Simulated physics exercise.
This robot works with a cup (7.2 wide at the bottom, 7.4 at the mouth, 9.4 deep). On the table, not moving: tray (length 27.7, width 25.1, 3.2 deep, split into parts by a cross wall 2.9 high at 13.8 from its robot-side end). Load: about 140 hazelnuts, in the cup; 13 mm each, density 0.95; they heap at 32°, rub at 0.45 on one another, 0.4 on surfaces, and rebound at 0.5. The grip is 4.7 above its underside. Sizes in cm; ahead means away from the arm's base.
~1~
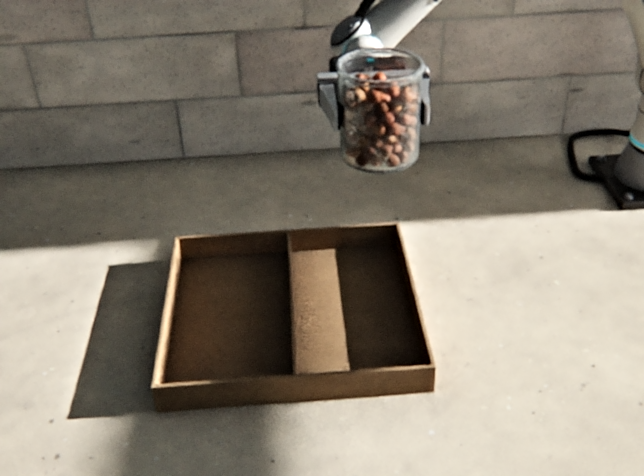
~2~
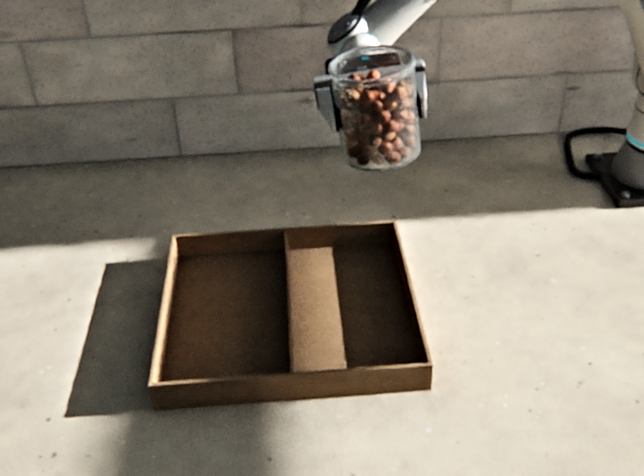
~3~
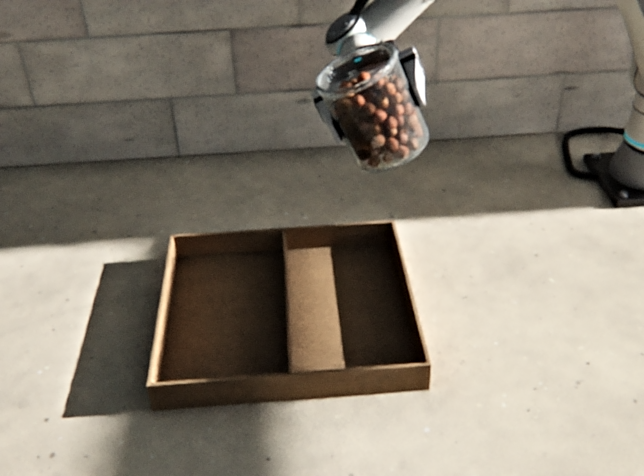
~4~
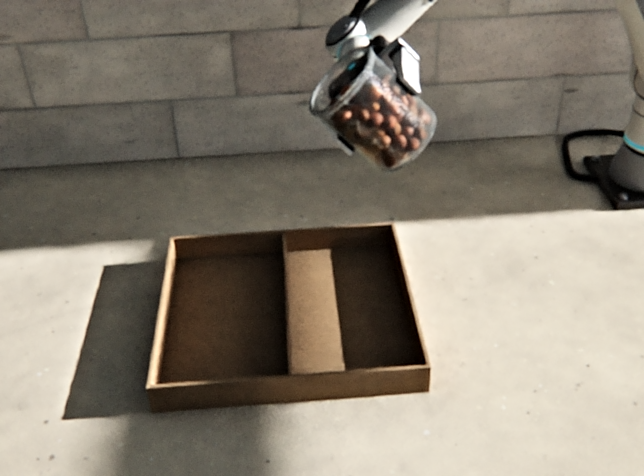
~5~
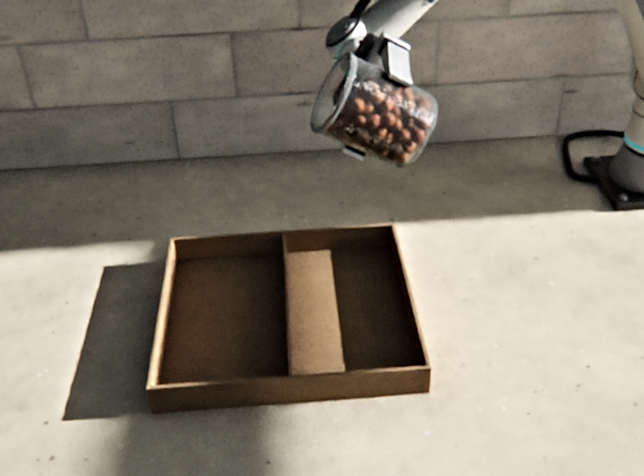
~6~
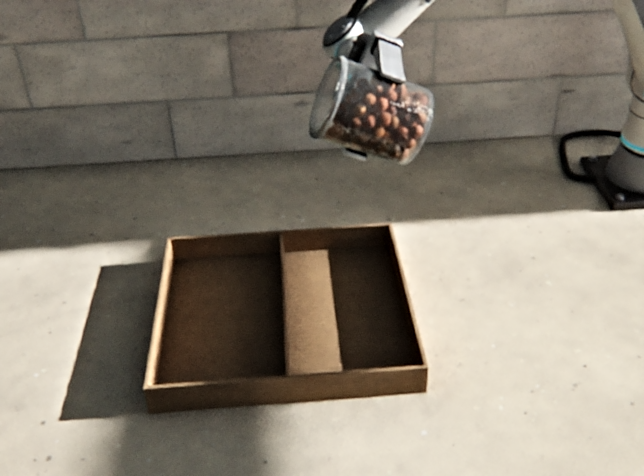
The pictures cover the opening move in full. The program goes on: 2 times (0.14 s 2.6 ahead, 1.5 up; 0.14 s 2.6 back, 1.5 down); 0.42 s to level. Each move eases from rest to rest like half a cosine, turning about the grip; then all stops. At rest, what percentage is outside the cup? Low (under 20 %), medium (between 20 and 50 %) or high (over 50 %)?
A low share, under 20 %, ends outside the cup.
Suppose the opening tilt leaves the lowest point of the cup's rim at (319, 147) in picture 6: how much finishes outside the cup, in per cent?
About 55 per cent.
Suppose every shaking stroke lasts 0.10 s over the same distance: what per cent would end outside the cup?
Then about 30 per cent.
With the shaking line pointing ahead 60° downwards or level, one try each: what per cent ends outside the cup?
About 0 and 10 per cent.
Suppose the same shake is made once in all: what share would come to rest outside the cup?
It would be near 0 per cent.
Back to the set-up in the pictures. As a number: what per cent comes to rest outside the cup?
Some 10 per cent.
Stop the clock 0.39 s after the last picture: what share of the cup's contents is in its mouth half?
Some 45 per cent.
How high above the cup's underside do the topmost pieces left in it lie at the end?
Roughly 8.0 cm.
Then, 0.39 s later, tilted 66° forward, highest piece 29 above the table; 133 in the cup, 2 in the far-side part, 1 in the robot-side part.
Then, 0.78 s later, tilted 30° forward, highest piece 29 above the table; 123 in the cup, 7 in the far-side part, 4 in the robot-side part, 2 in flight or on a rim.
Then, 1.18 s later, level, highest piece 29 above the table; 123 in the cup, 8 in the far-side part, 5 in the robot-side part.
Then, 2.23 s later, level, highest piece 29 above the table; 123 in the cup, 8 in the far-side part, 5 in the robot-side part.
At rest, 123 in the cup, 8 in the far-side part, 5 in the robot-side part. That is 10 % outside the cup.
